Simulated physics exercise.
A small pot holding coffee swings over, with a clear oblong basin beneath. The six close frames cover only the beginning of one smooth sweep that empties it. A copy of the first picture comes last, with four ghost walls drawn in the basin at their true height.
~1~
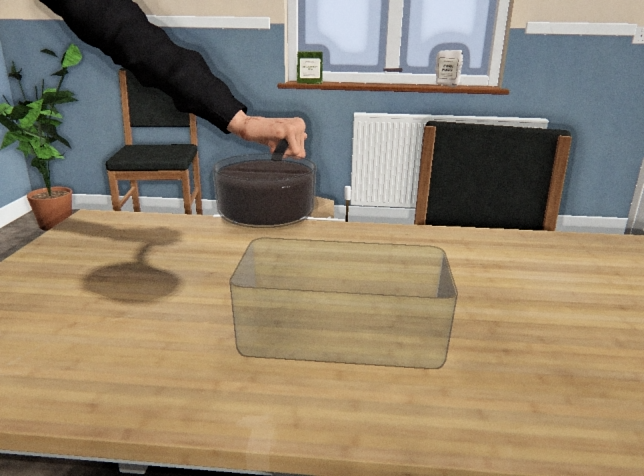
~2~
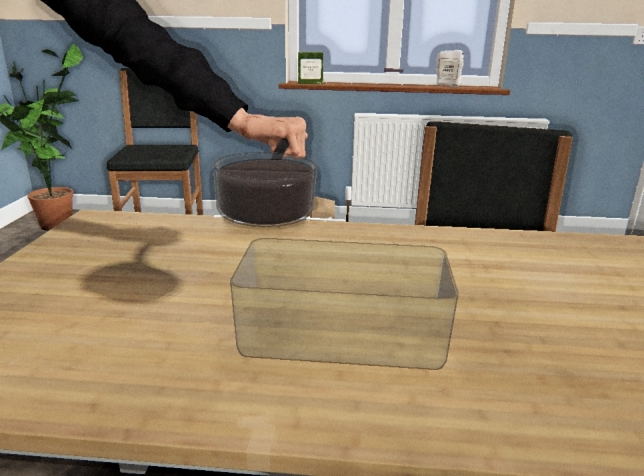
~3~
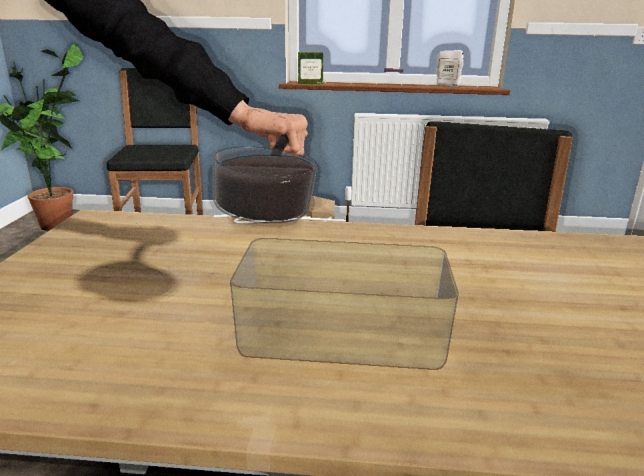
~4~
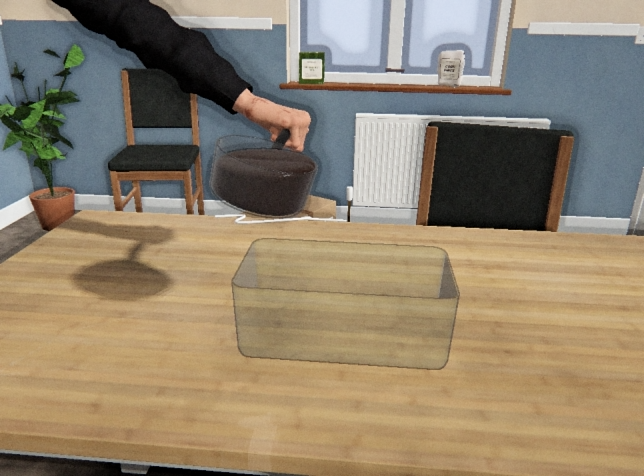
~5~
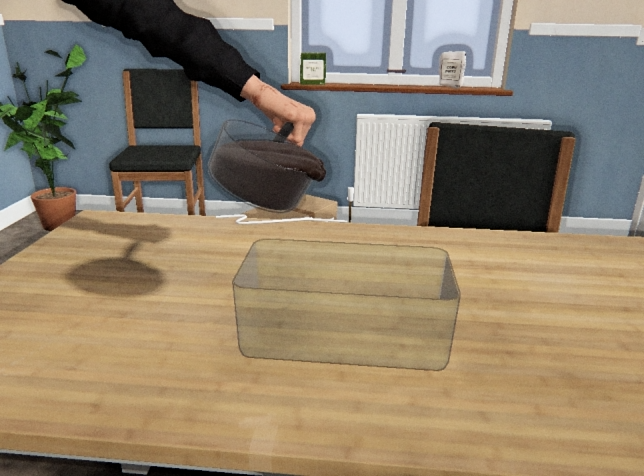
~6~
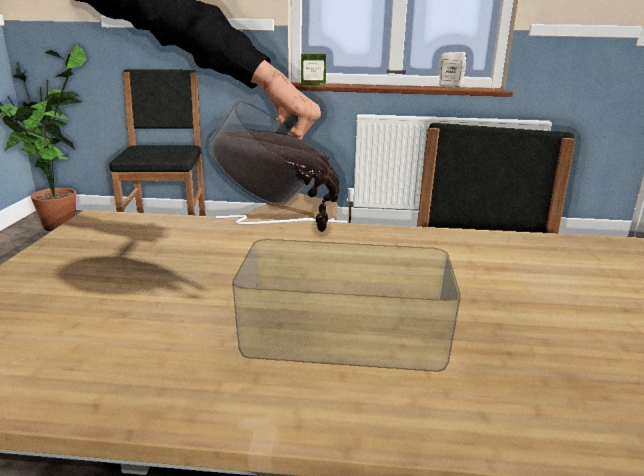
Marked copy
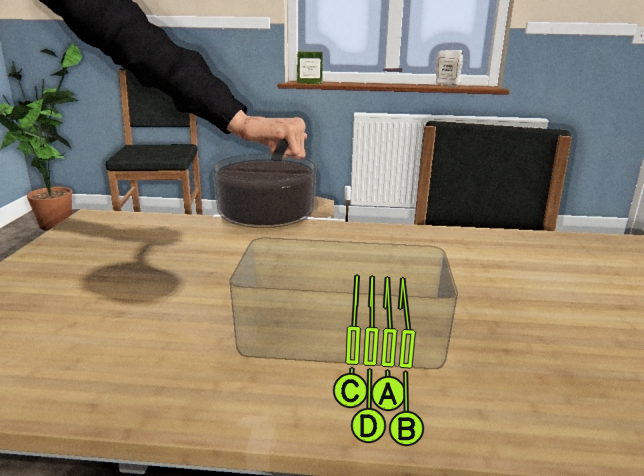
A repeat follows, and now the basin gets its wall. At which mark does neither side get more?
Use slot A.
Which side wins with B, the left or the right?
The left one.
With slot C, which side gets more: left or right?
The right one.
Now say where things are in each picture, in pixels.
Upright, lip at (314, 167); basin from (237, 351) to (445, 365); nothing has left yet.
Upright, lip at (314, 167); nothing has left yet.
Tipped about 7°, lip at (314, 167); nothing has left yet.
Tipped about 15°, lip at (315, 167); nothing has left yet.
Tipped about 26°, lip at (317, 168); coffee is over the lip, down to (319, 177).
Tipped about 39°, lip at (317, 169); coffee is over the lip, down to (323, 225).
On the marked copy, A at (387, 371); B at (405, 372); C at (351, 368); D at (369, 369).
With A, about 50 % ends left of the wall and 47 % right of it; 3 % is lost outside.
With B, about 75 % ends left of the wall and 23 % right of it.
With C, about 7 % ends left of the wall and 91 % right of it.
With D, about 17 % ends left of the wall and 80 % right of it.
